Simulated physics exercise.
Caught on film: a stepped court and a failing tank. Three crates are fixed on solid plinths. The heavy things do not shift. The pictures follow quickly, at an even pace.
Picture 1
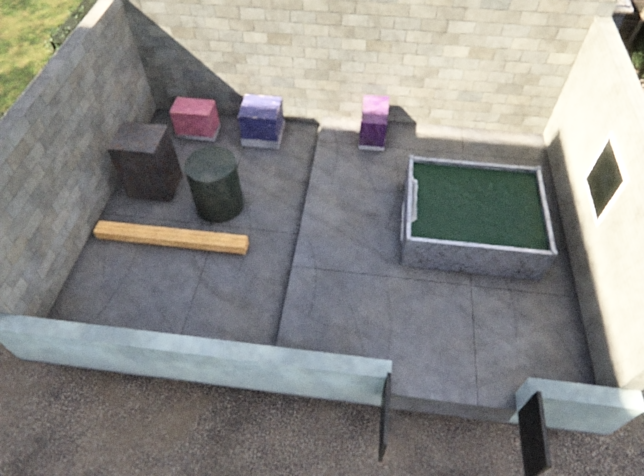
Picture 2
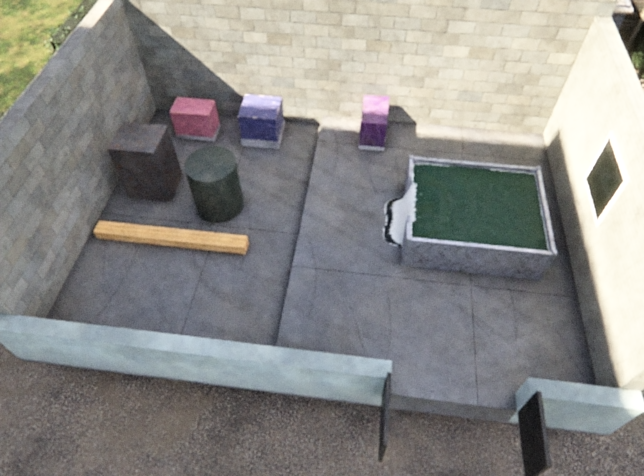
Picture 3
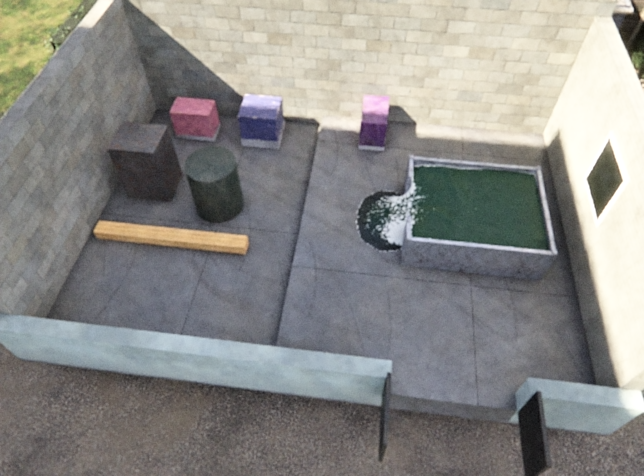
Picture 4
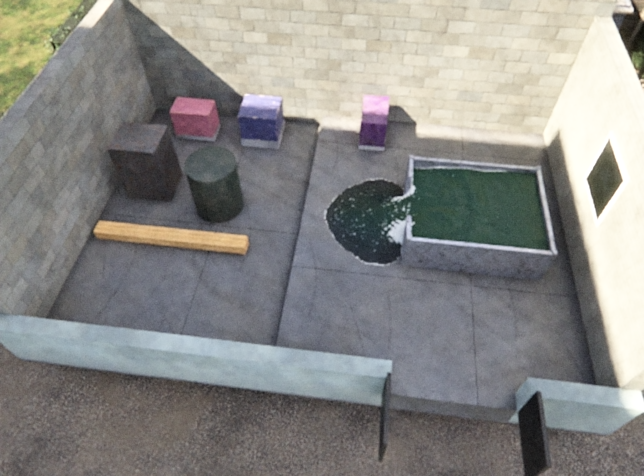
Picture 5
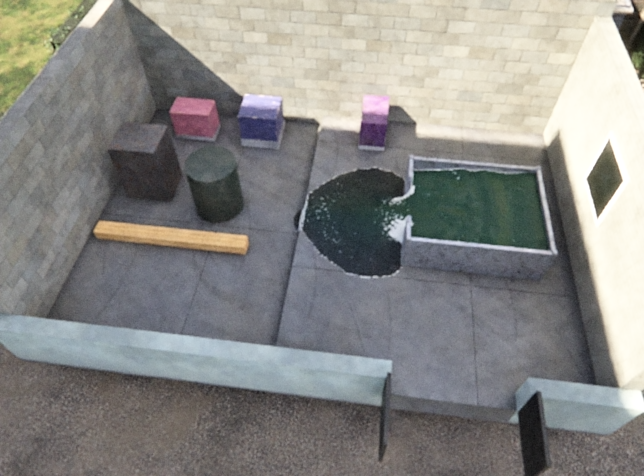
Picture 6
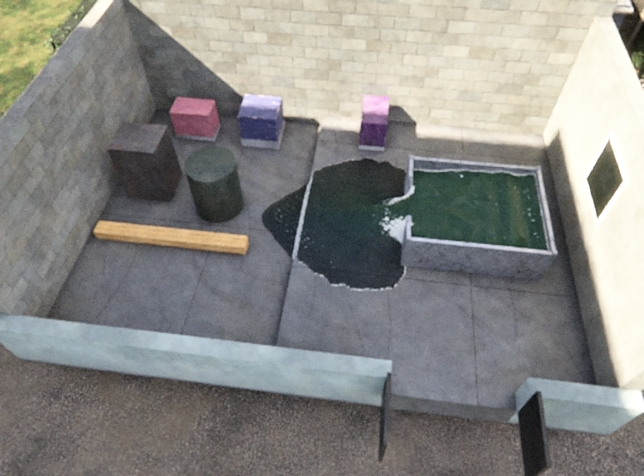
Green water pours from the tank's left side and spreads leftward across the grey paving.
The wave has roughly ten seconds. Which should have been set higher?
In the end: The purple crate stays dry; the pink crate gets wet; the blue crate stays dry.
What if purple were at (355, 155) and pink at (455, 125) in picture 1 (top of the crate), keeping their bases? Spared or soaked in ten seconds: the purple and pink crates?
One by one: Purple crate is topped; pink crate escapes it.
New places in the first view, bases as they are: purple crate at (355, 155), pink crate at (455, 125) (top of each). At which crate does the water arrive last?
The blue crate.
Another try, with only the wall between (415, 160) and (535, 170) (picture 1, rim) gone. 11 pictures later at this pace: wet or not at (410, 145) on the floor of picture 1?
Answer: Under water.
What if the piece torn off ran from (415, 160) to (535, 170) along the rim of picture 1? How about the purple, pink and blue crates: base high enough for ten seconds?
In short: Purple crate is topped, pink crate is safe, blue crate keeps dry.
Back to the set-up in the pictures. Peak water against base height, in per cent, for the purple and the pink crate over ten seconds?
Roughly 50 per cent, then 150 per cent.
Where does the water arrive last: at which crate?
It is the pink-painted one.
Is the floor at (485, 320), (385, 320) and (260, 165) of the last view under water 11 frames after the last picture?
In that order: No water, not flooded, covered.
A moment on, water covers 25 % of the floor; the purple crate water round its plinth, the pink crate not reached, the blue crate water round its plinth.
Next, water covers 45 % of the floor; the purple crate water round its plinth, the pink crate water round its plinth, the blue crate water round its plinth.
Then, water covers 55 % of the floor; the purple crate water round its plinth, the pink crate water round its plinth, the blue crate water round its plinth.
Later, water covers 60 % of the floor; the purple crate water round its plinth, the pink crate water round its plinth, the blue crate water round its plinth.
In the end, water covers 55 % of the floor; the purple crate stayed above the water, the pink crate was topped, the blue crate stayed above the water.
